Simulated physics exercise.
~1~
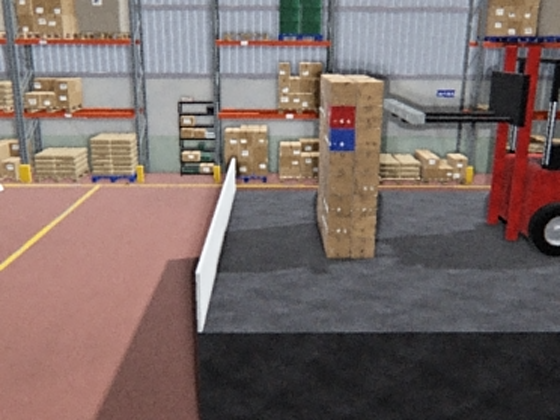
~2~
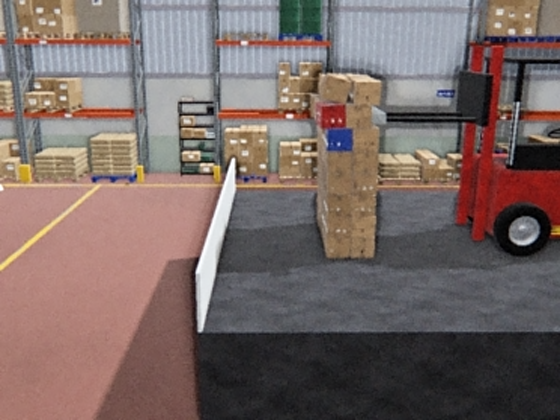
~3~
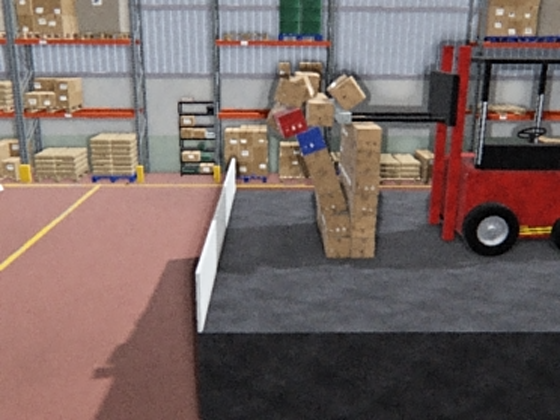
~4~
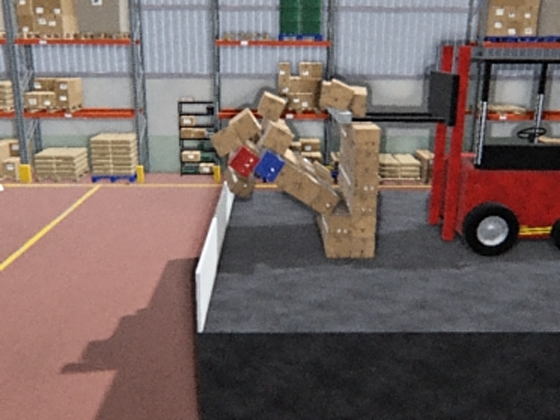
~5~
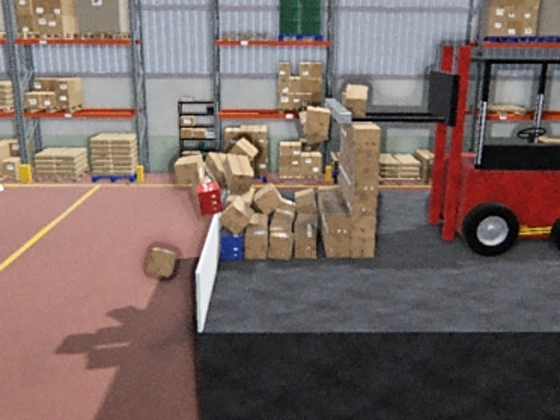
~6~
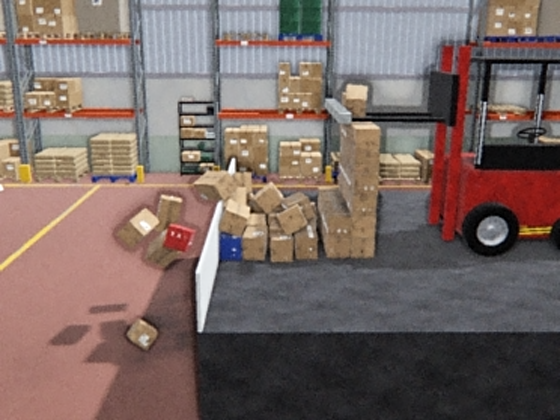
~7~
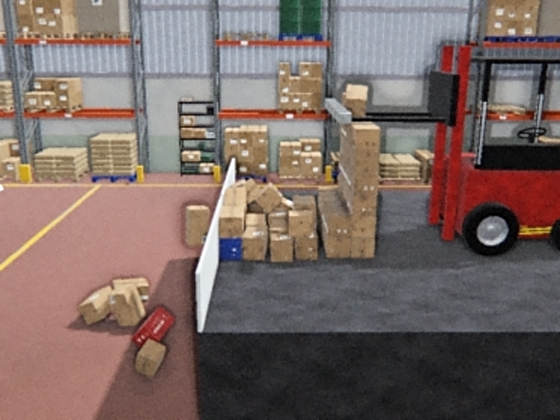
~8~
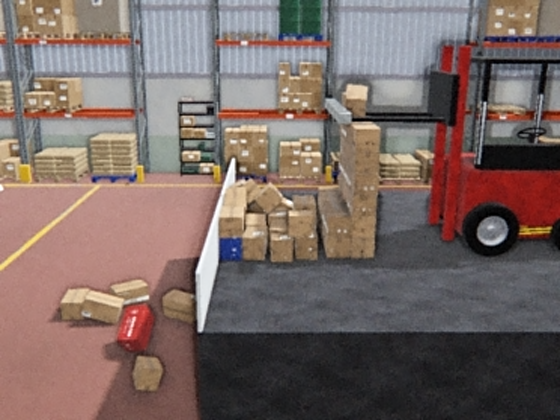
Red forklift pushing a beam into a tall carton stack, toppling boxes leftward against a low white board, several landing below.
